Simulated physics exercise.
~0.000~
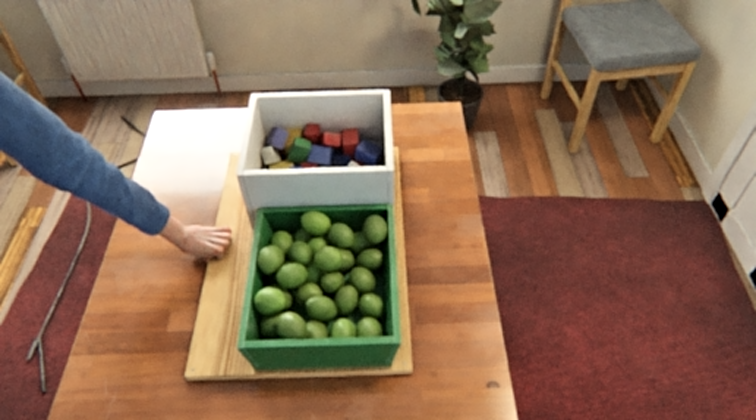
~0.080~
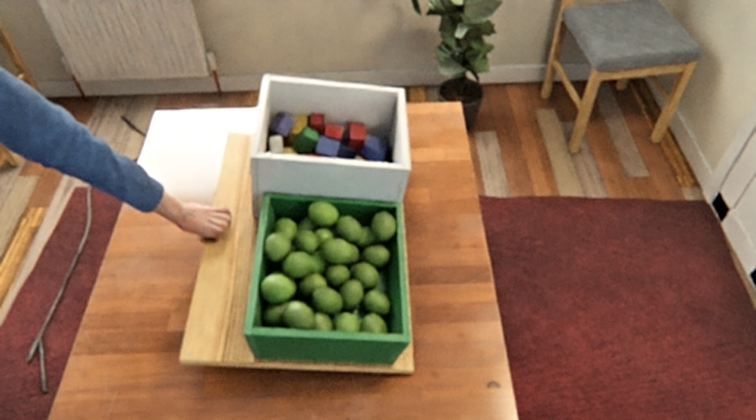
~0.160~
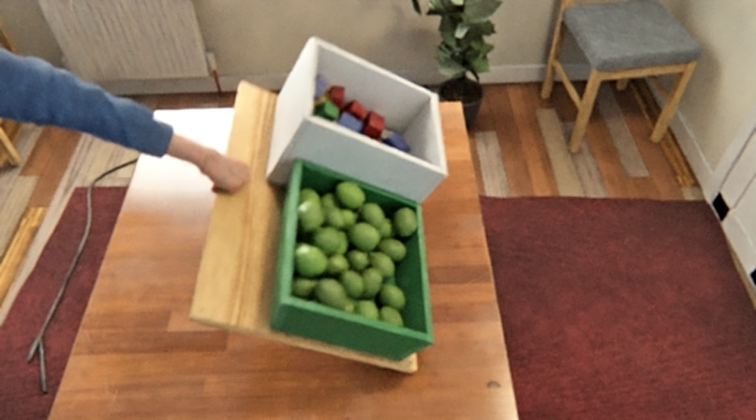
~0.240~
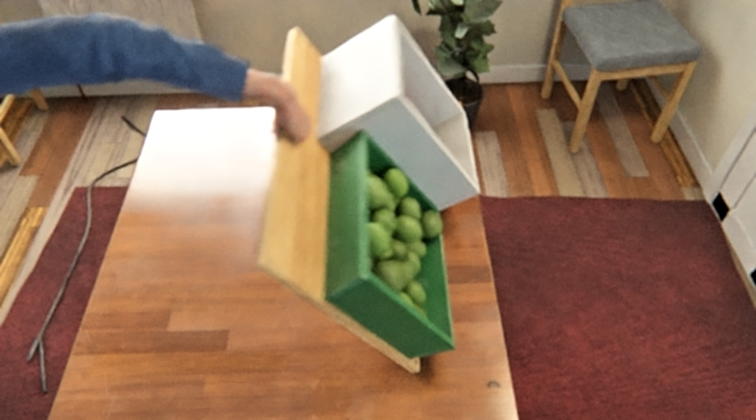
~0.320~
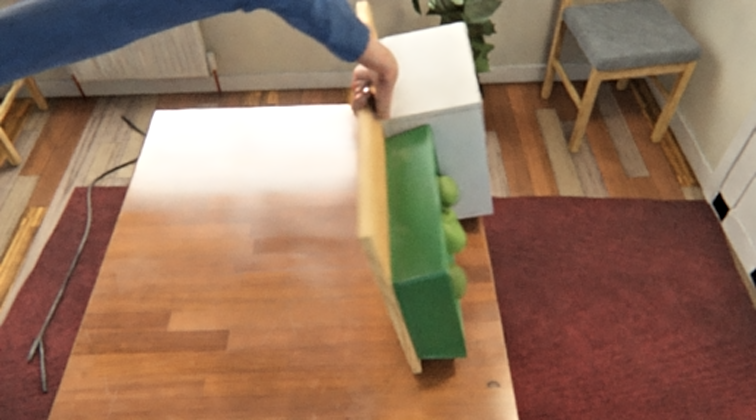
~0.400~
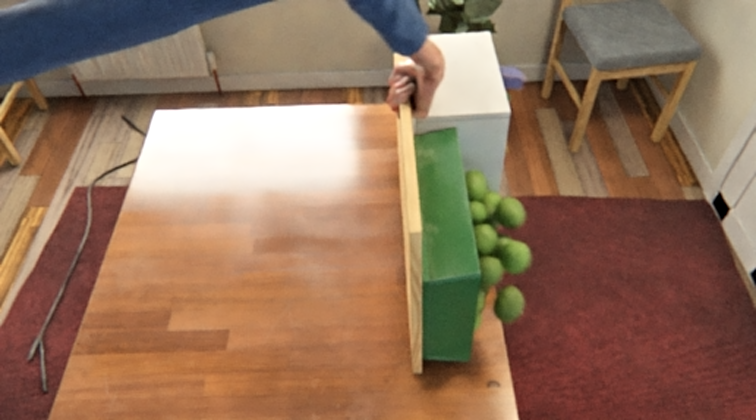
On a wooden table, a hand lifted the left edge of a board holding a white box of coloured blocks and a green box of limes until it stood nearly upright and limes tumbled out rightward.
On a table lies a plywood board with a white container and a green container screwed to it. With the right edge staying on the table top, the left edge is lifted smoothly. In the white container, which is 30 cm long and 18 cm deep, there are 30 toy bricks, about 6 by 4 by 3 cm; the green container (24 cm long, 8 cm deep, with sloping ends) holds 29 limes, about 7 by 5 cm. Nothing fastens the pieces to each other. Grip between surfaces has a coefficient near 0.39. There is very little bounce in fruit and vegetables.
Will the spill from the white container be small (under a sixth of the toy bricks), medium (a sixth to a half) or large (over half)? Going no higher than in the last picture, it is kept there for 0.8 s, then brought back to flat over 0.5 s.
Large.
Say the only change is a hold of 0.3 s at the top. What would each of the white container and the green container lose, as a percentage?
Then white container 70, green container 100 per cent.
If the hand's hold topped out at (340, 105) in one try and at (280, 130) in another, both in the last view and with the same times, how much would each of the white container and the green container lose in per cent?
White container: 30 %, then 0 %; green container: 80 %, then 30 %.
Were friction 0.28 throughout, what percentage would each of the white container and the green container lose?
Then the white container sheds 70 per cent, while the green container sheds 100 per cent.
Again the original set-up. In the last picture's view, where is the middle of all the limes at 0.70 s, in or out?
Around (573, 359).
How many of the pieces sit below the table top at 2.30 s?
Roughly 50 in all.
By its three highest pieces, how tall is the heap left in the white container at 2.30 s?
Roughly 6 cm.
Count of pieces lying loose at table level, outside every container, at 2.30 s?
The count is about 2.
After 0.70 s, tilt 88°; the white container is down by 21 of 30 and the green container is down by 28 of 29.
After 1.09 s, tilt 88°; the white container is down by 21 of 30 and the green container is down by 28 of 29.
After 1.62 s, tilt 6°; the white container is down by 21 of 30 and the green container is down by 29 of 29.
Final count (at 2.30 s), the white container is down by 21 of 30 and the green container is down by 29 of 29. Asked share, 21 of 30, 70 per cent.
